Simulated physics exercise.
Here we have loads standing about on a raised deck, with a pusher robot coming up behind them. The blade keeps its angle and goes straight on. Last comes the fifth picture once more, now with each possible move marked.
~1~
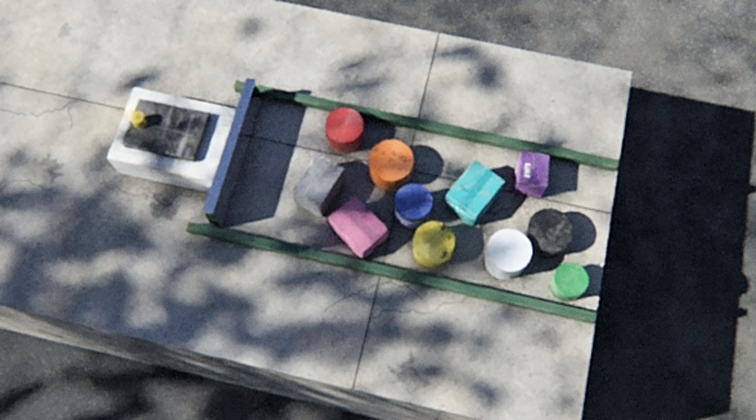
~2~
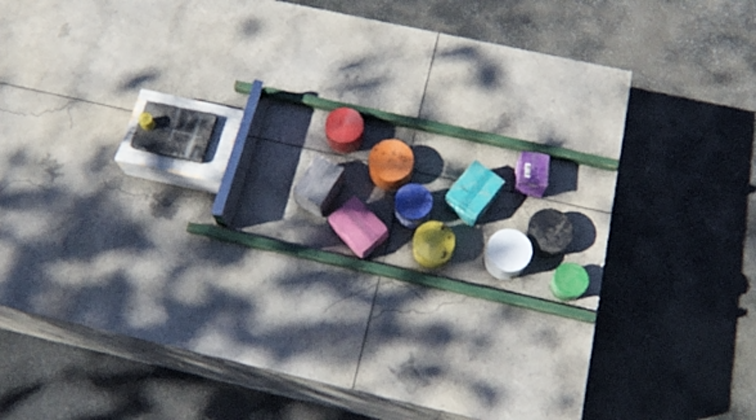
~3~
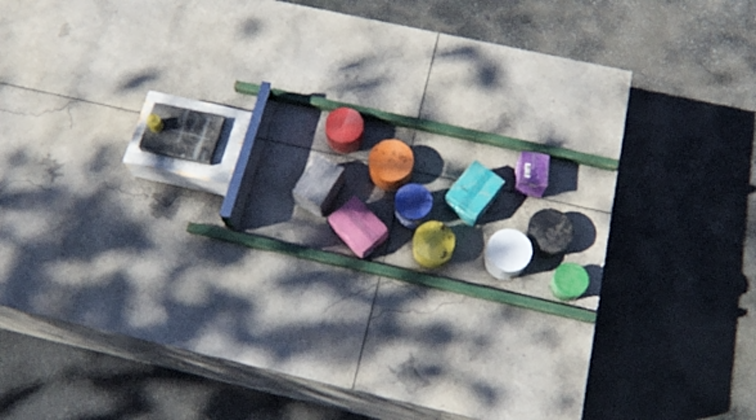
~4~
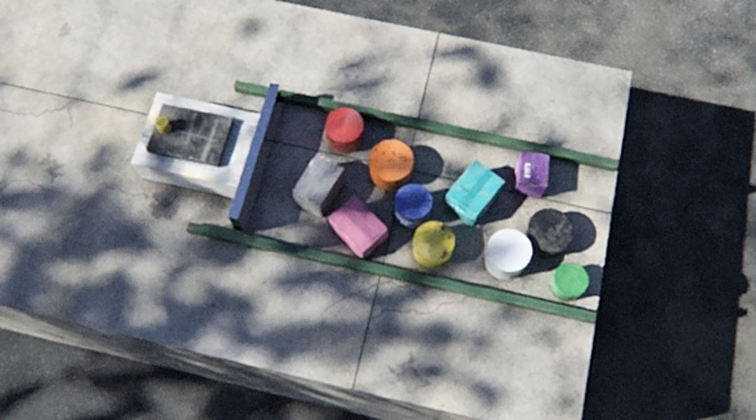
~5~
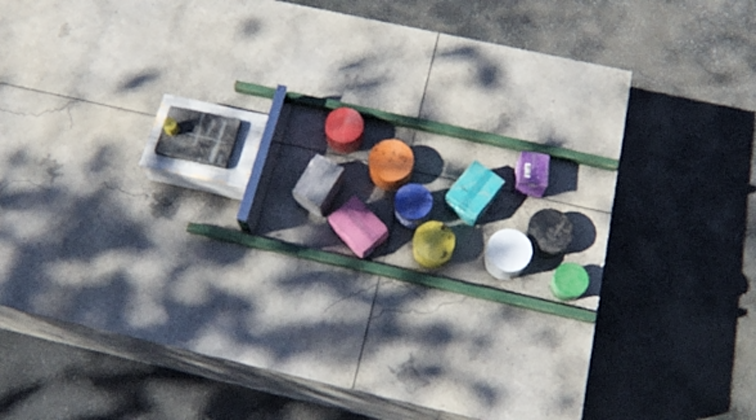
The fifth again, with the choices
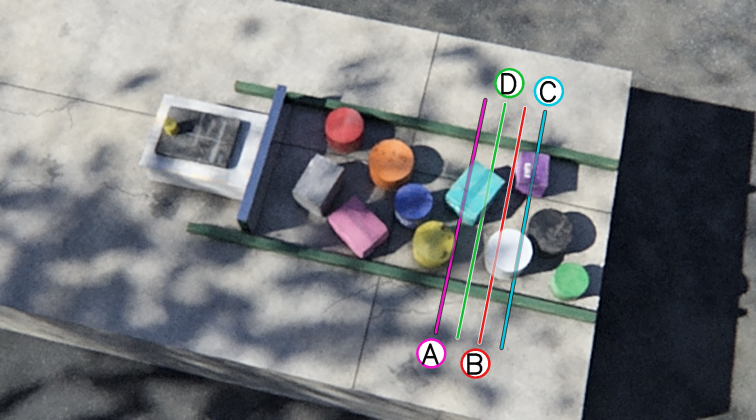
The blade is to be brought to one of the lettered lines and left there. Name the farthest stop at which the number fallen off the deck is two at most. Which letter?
No third one falls up to B.
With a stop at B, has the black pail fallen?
Yes.
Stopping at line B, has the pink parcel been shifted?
Yes.
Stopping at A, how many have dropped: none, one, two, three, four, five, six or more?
In all, none.
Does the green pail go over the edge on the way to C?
Yes.
On the marked copy, A at (462, 210); B at (503, 219); C at (524, 224); D at (483, 215).
With B. Early on, robot (289, 156); red canister (386, 137); pink parcel (387, 236).
Further on, robot (375, 174); black pail (561, 237); purple parcel (549, 173).
At the end, robot (443, 189); black pail over the edge; green pail over the edge; two fallen.
As for the rest, A is within the limit but short; C drops five; D is within the limit but short.
